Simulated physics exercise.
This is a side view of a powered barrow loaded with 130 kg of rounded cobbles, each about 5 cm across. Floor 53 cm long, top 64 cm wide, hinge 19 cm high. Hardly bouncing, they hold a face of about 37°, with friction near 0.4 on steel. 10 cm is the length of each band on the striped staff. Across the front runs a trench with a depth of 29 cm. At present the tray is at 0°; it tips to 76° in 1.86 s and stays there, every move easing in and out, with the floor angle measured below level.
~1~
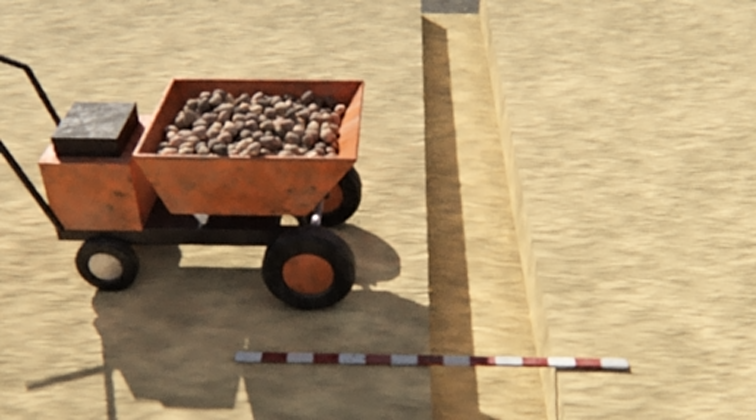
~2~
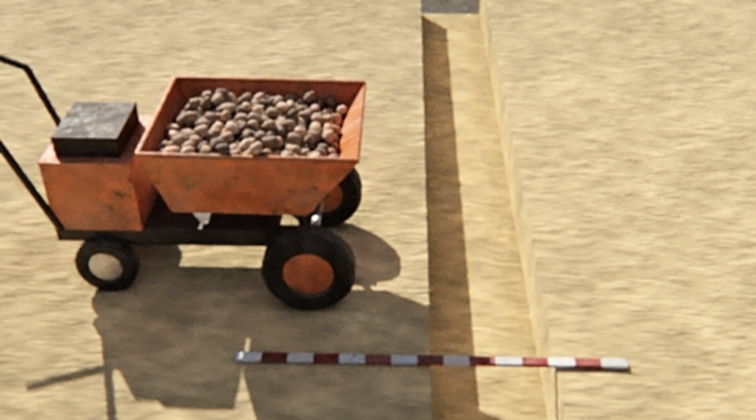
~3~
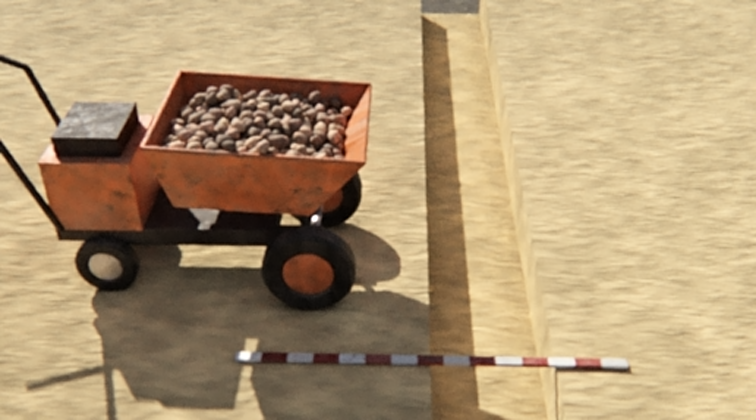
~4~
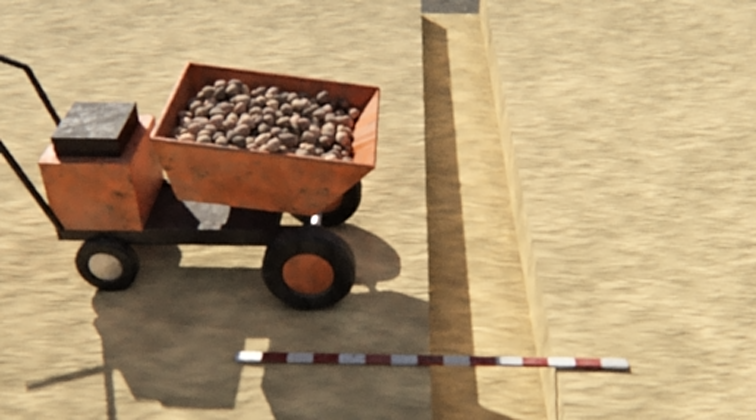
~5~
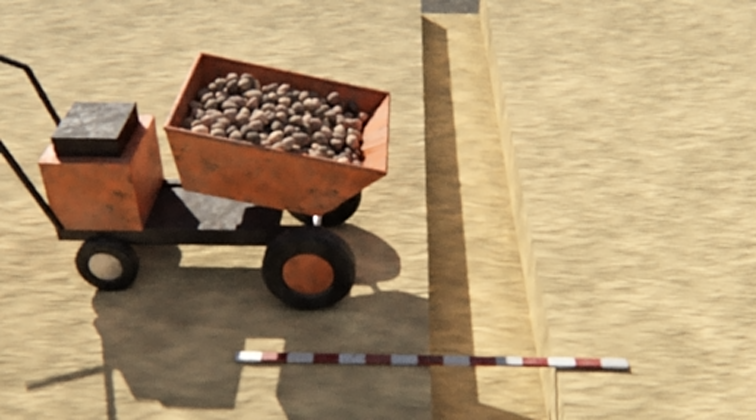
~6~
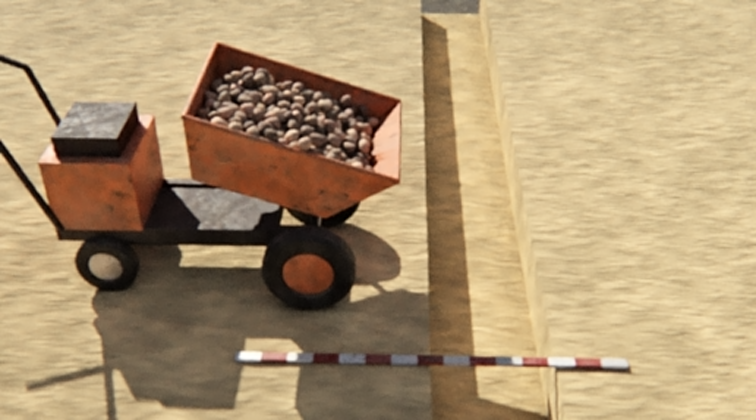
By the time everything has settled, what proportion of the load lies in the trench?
About 100 percent of the load.
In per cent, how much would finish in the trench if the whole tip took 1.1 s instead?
That works out at about 100 in a hundred.
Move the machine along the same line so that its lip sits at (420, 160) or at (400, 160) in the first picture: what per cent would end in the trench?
About 65 per cent first, then about 85 per cent.
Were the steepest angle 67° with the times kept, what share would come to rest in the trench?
It comes out at about 95 percent.
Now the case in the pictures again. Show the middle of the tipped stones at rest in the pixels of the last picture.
Somewhere near pixel (488, 304).
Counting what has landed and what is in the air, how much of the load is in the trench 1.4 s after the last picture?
By that moment, roughly 65 per cent of the load.
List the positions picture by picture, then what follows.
Lip at (356, 160), floor tilted 0°, highest stones at (221, 108), in the first picture.
Lip at (358, 161), floor tilted 1°, highest stones at (223, 107), in the second picture.
Lip at (365, 163), floor tilted 3°, highest stones at (228, 102), in the third picture.
The tray is at 7°, its lip at (374, 167); the top of the load is at (220, 97), in the fourth picture.
The tray is at 13°, its lip at (386, 173); the top of the load is at (232, 91), in the fifth picture.
The tray is at 19°, its lip at (399, 182); the top of the load is at (242, 83), in the sixth picture.
Then, 0.8 s after the last picture the floor is at 64°, 95 % in the tray, 5 % in the trench; the foremost stones are at (489, 265).
Then, 1.4 s after the last picture the floor is at 76°, 36 % in the tray, 64 % in the trench; the foremost stones are at (527, 297).
Then, 1.7 s after the last picture the floor is at 76°, 14 % in the tray, 86 % in the trench; the foremost stones are at (527, 299).
Then, 3.7 s after the last picture the floor is at 76°, 0 % in the tray, 100 % in the trench; the foremost stones are at (528, 307).
